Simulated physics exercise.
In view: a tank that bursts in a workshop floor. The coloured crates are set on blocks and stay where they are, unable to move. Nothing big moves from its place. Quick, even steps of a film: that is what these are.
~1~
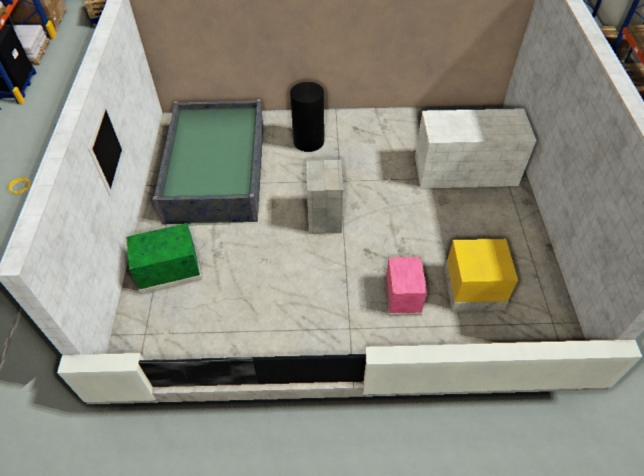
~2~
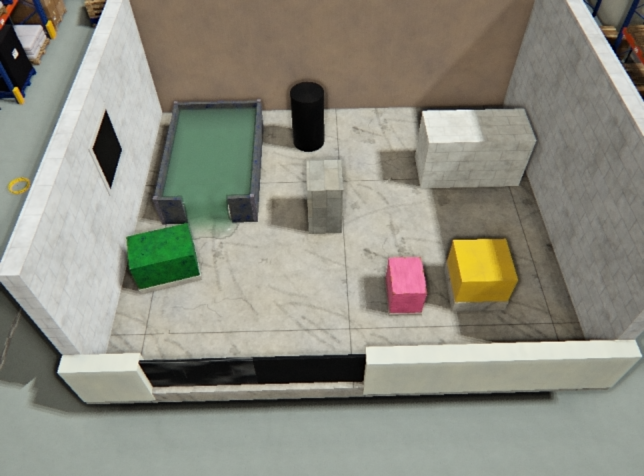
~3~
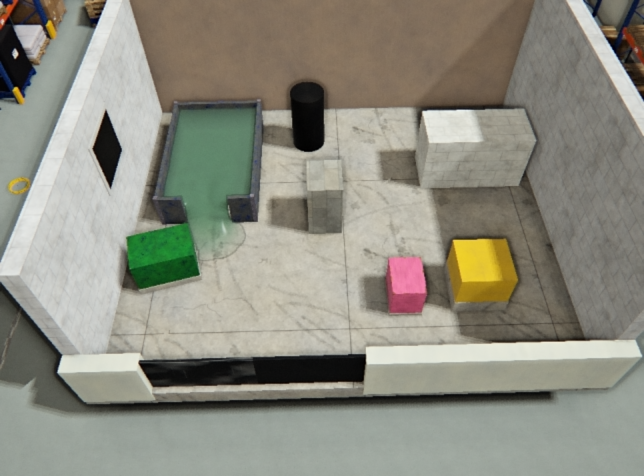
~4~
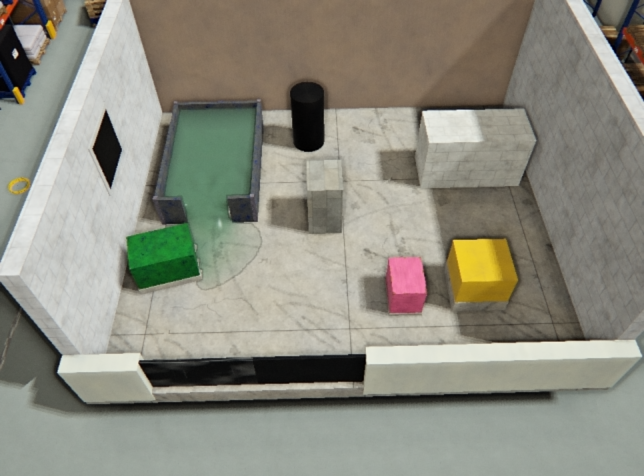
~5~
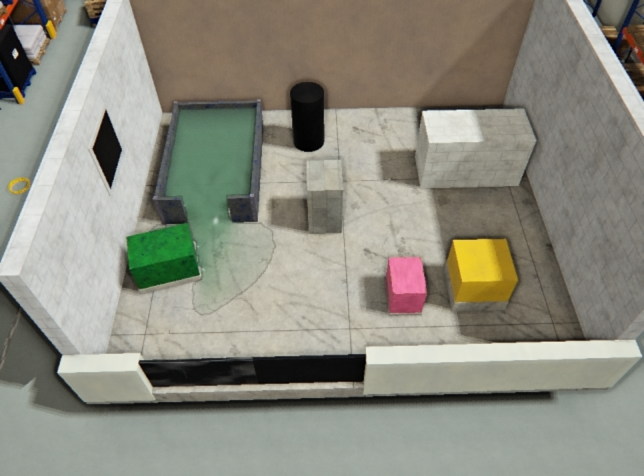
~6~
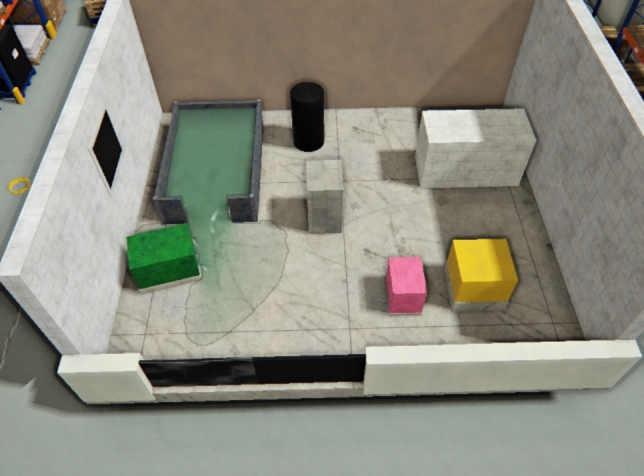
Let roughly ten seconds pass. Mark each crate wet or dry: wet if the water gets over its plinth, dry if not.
Green crate wet, pink crate wet, yellow crate dry.
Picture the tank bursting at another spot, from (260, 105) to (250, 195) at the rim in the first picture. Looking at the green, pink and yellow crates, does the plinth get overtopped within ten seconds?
Going through them, the green is never reached, the pink gets reached and the yellow is never reached.
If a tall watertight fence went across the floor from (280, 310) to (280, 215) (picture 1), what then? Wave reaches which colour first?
I'd go with the one in green.
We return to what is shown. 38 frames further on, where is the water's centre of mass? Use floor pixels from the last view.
Roughly (279, 233).
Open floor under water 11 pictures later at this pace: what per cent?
Roughly 30 percent, I reckon.
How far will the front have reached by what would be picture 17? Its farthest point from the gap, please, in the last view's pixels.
My guess would be about (463, 368).
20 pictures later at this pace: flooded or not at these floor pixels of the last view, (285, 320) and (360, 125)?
Swamped, then clear.
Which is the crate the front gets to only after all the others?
That would be the yellow crate.
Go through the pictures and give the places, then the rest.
Still water in the tank at (212, 150), in the first frame.
The front is at a hidden place, out from the gap at (208, 213), in the second frame.
Water pours out at (209, 214) and has run to (204, 257), in the third frame.
The front is at (208, 285), out from the gap at (209, 214), in the fourth frame.
The front is at (209, 308), out from the gap at (209, 214), in the fifth frame.
The front is at (210, 336), out from the gap at (209, 213), in the sixth frame.
A moment on, water covers 20 % of the floor; the green crate water round its plinth, the pink crate not reached, the yellow crate not reached.
Next, water covers 30 % of the floor; the green crate water round its plinth, the pink crate water round its plinth, the yellow crate not reached.
Then, water covers 40 % of the floor; the green crate water round its plinth, the pink crate water round its plinth, the yellow crate water round its plinth.
Later, water covers 65 % of the floor; the green crate water round its plinth, the pink crate water round its plinth, the yellow crate water round its plinth.
In the end, water covers 95 % of the floor; the green crate was topped, the pink crate was topped, the yellow crate stayed above the water.
